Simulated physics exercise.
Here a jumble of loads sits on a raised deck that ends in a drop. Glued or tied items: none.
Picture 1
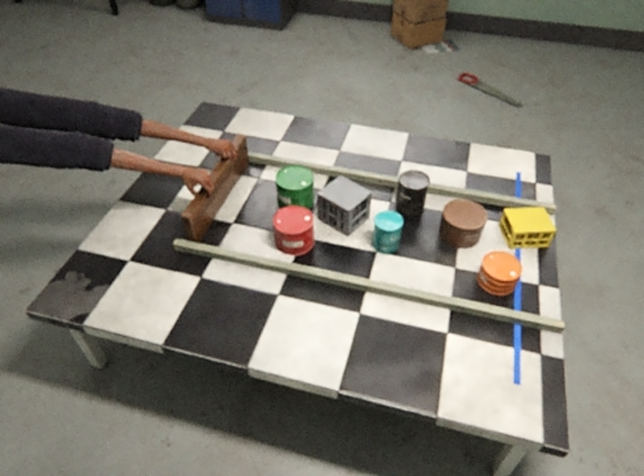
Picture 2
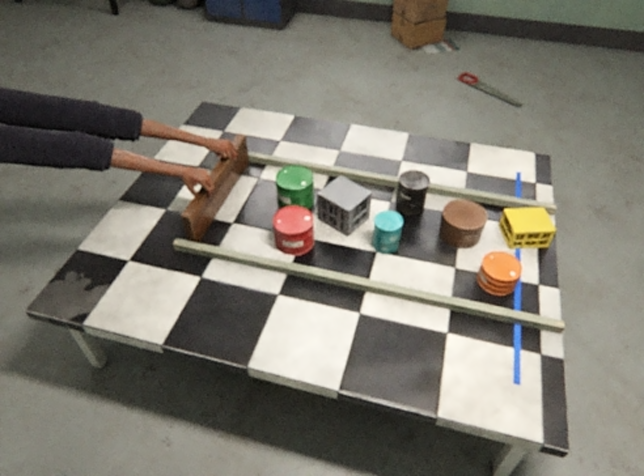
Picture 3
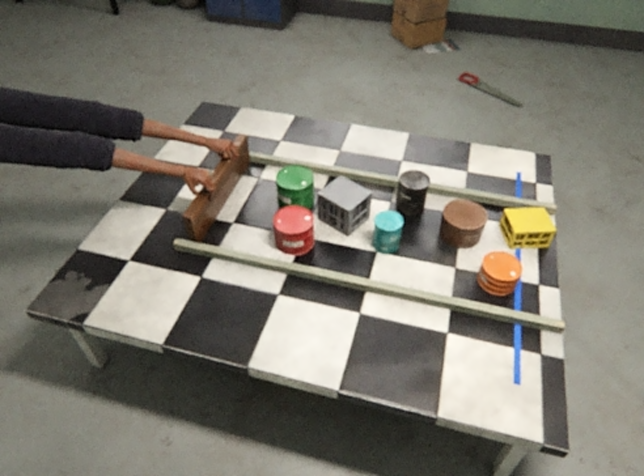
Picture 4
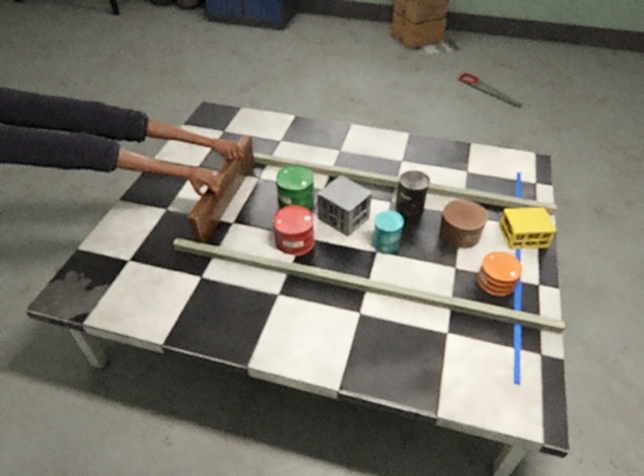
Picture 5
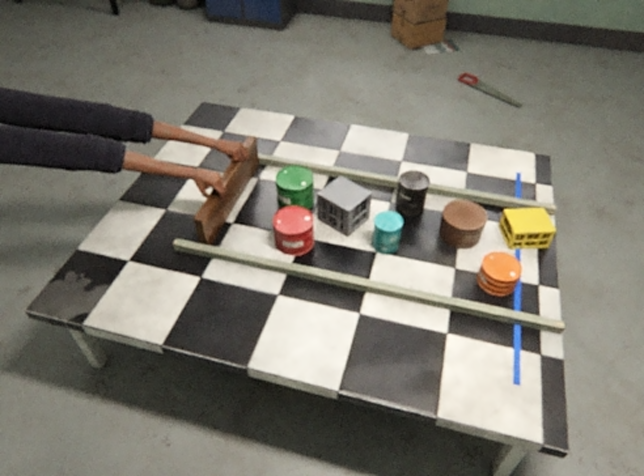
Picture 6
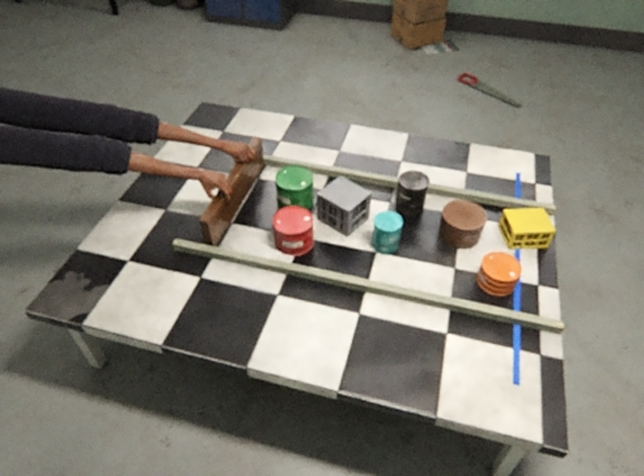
Two hands sliding a brown plank slightly rightward across a checkered table toward still canisters and crates between two pale rails.
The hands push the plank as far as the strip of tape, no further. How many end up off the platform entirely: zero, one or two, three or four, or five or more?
Five at the least fall.
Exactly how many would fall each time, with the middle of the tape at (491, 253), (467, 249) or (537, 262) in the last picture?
The counts come to 2, then 1, then 7.
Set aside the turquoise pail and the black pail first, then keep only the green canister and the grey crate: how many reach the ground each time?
Falls come to 4 the first time and 2 the other time.
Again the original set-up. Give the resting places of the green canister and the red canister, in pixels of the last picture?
They come to rest around (543, 235) and (544, 281).
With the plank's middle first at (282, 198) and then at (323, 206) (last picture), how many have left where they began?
The first count is 1, and then it's 4.
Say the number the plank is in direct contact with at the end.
3 touch it.
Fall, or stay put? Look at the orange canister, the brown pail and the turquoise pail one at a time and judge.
The orange canister comes down; the brown pail comes down; the turquoise pail tumbles off.
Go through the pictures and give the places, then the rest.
Yellow crate (526, 228); orange canister (499, 273); brown pail (462, 224); plank (219, 186); tape (518, 258), in the first frame.
Orange canister (499, 273); plank (219, 186), in the second frame.
Brown pail (462, 224); green canister (295, 189), in the third frame.
Yellow crate (527, 228); grey crate (344, 206), in the fourth frame.
Orange canister (499, 273); red canister (294, 231), in the fifth frame.
Yellow crate (526, 228); orange canister (499, 273); brown pail (462, 225); plank (235, 190); tape (518, 258), in the sixth frame.
Early on, none off yet; yellow crate at rest near (526, 228); orange canister at rest near (499, 273); brown pail at rest near (462, 225).
A while later, none off yet; yellow crate moving near (529, 228); orange canister at rest near (499, 273); brown pail travelled a little near (486, 224).
Finally, the number that fall off is five or more; lost, grey crate, turquoise pail, brown pail, orange canister and yellow crate.
